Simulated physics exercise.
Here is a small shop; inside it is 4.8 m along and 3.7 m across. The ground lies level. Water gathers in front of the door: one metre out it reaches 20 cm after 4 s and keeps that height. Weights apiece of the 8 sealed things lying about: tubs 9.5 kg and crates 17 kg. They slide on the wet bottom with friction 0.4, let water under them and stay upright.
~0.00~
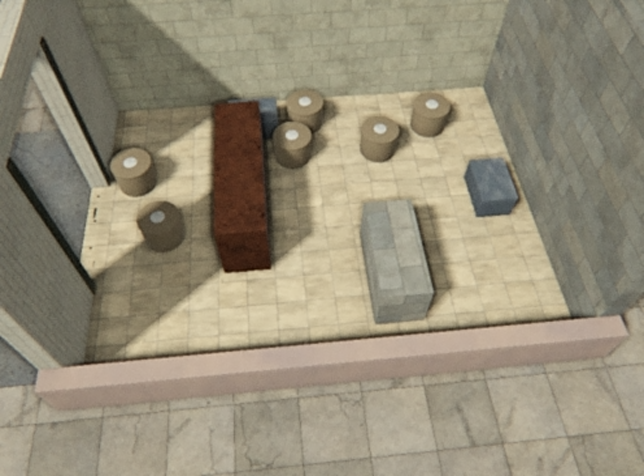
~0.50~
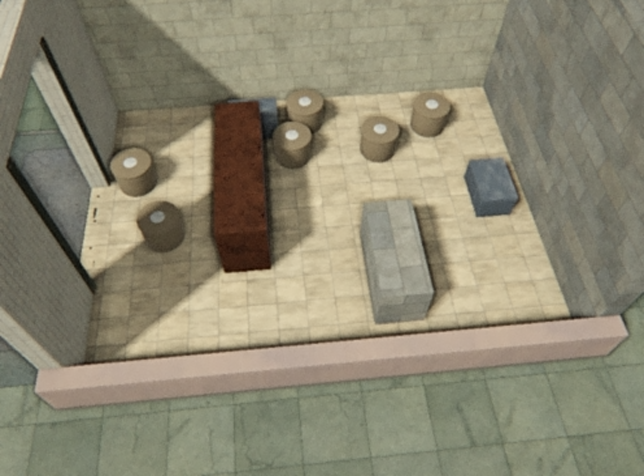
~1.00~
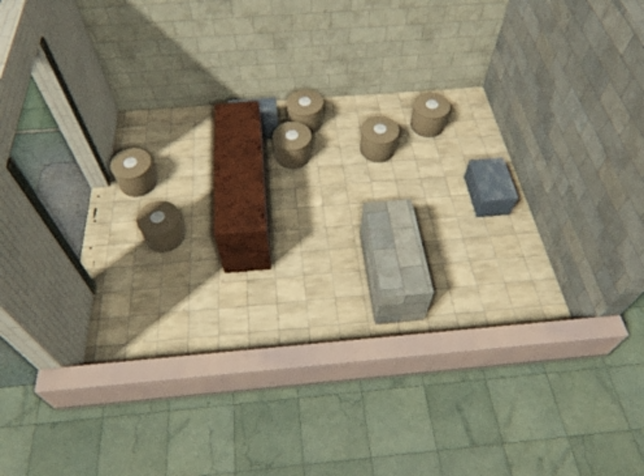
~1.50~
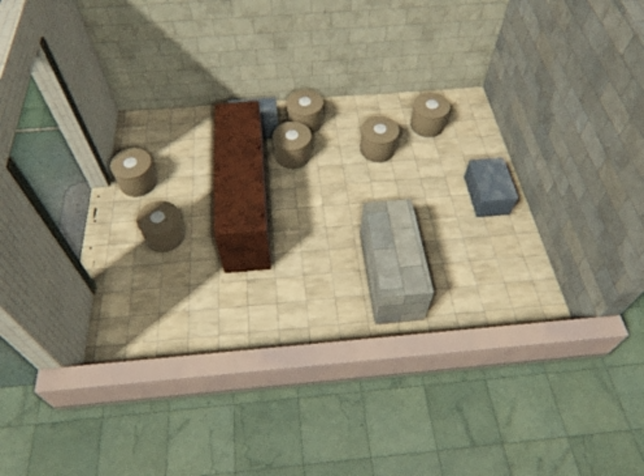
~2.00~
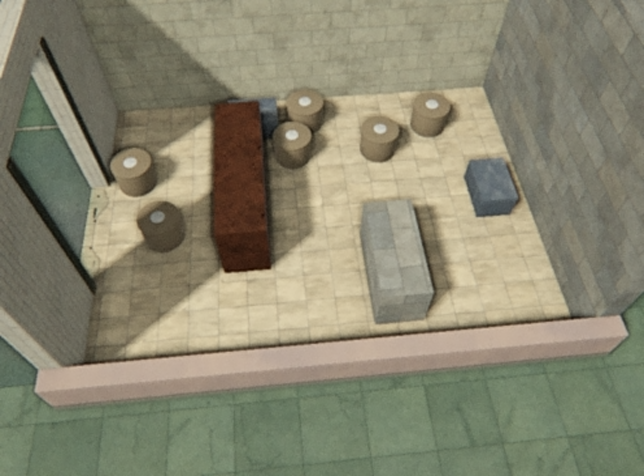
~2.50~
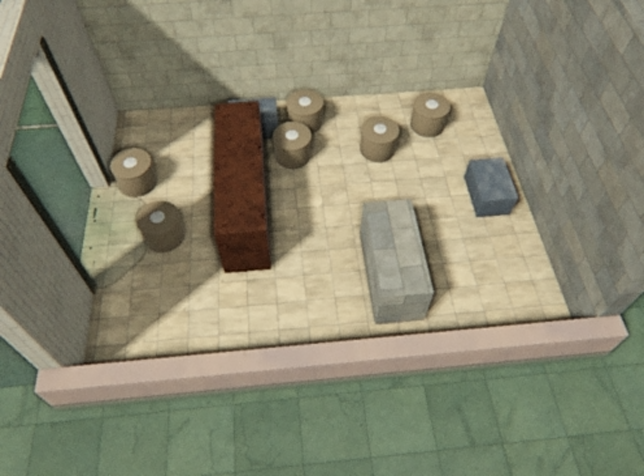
At the start, tub-like round objects, a long dark red block, a grey block and a blue-grey crate stand on a dry tiled floor inside the walls. Greenish water then covers the paving outside, and finally a little spreads through the left doorway, while the objects stay still.
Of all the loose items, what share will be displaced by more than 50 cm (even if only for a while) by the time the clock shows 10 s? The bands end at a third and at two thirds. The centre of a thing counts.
Share: Less than a third.
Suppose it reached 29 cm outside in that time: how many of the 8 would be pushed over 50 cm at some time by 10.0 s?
Then 4.
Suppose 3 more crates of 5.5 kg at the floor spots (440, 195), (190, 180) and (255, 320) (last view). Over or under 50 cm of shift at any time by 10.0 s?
In that order: Less, more, more.
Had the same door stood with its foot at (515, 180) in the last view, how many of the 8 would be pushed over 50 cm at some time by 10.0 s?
In that case 6 of them.
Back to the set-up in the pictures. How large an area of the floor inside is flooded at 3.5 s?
Roughly 2.0 m2.
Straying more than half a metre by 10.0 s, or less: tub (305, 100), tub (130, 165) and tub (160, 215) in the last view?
In that order: Under, past it, more.
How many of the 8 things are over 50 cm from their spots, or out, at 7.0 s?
By then 1.
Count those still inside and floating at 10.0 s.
At that moment 2.
After 3.5 s 0 of 8 are over 50 cm from their spots; 0 afloat.
After 4.5 s 0 of 8 are over 50 cm from their spots; 1 afloat.
After 7.0 s 1 of 8 are over 50 cm from their spots; 1 afloat.
After 10.0 s 2 of 8 are over 50 cm from their spots, and 2 have been at some point; 2 afloat.
